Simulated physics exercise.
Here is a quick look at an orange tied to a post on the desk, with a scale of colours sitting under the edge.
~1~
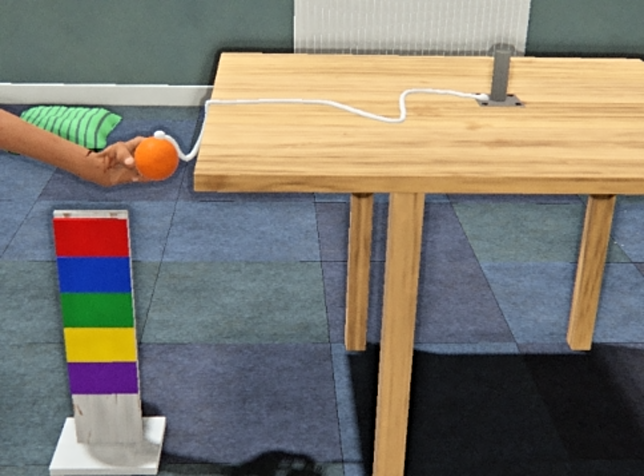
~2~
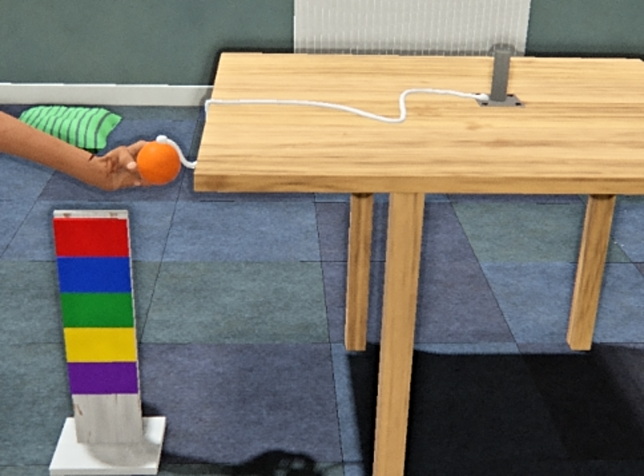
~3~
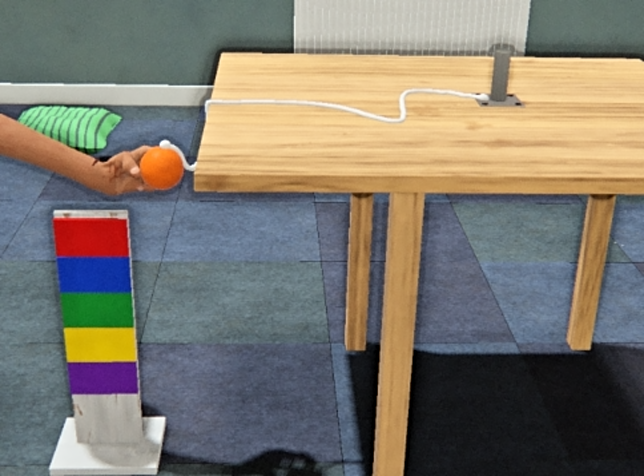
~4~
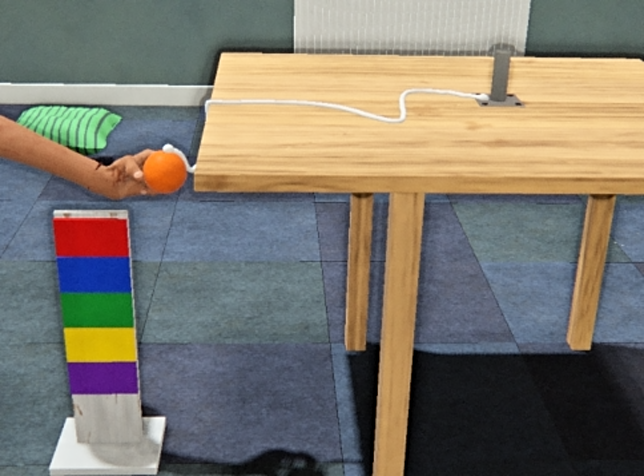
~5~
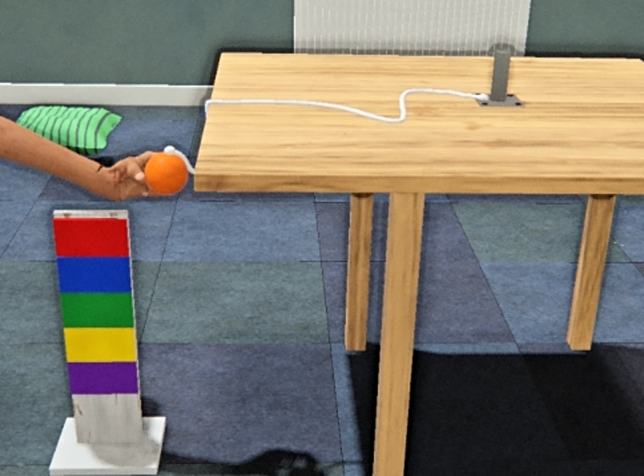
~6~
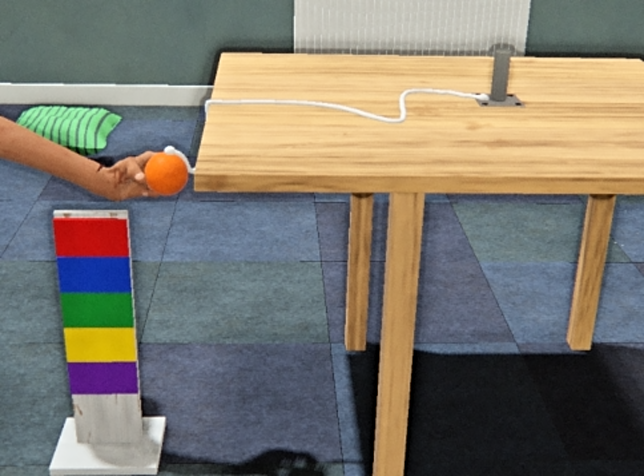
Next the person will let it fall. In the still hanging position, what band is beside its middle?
Its centre hangs level with the yellow band.
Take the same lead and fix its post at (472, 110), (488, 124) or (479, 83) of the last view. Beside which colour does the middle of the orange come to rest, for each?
First try: Purple; second try: Purple; third try: Yellow.
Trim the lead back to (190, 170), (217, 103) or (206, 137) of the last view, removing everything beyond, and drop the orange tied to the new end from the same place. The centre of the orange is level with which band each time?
Green; red; blue.
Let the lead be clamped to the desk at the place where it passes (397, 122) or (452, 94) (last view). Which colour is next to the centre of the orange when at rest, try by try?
Try one: Blue. Try two: Yellow.
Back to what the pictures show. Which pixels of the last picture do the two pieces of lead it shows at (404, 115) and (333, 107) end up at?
In that view they reach (321, 103) and (217, 105).
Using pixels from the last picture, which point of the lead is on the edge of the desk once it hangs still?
Approximately at (327, 106) in the final frame.
Early on, orange near (217, 306); level with green.
Midway, orange near (213, 324); level with yellow.
Finally, orange near (218, 331); level with yellow. Its centre hangs level with the yellow band.
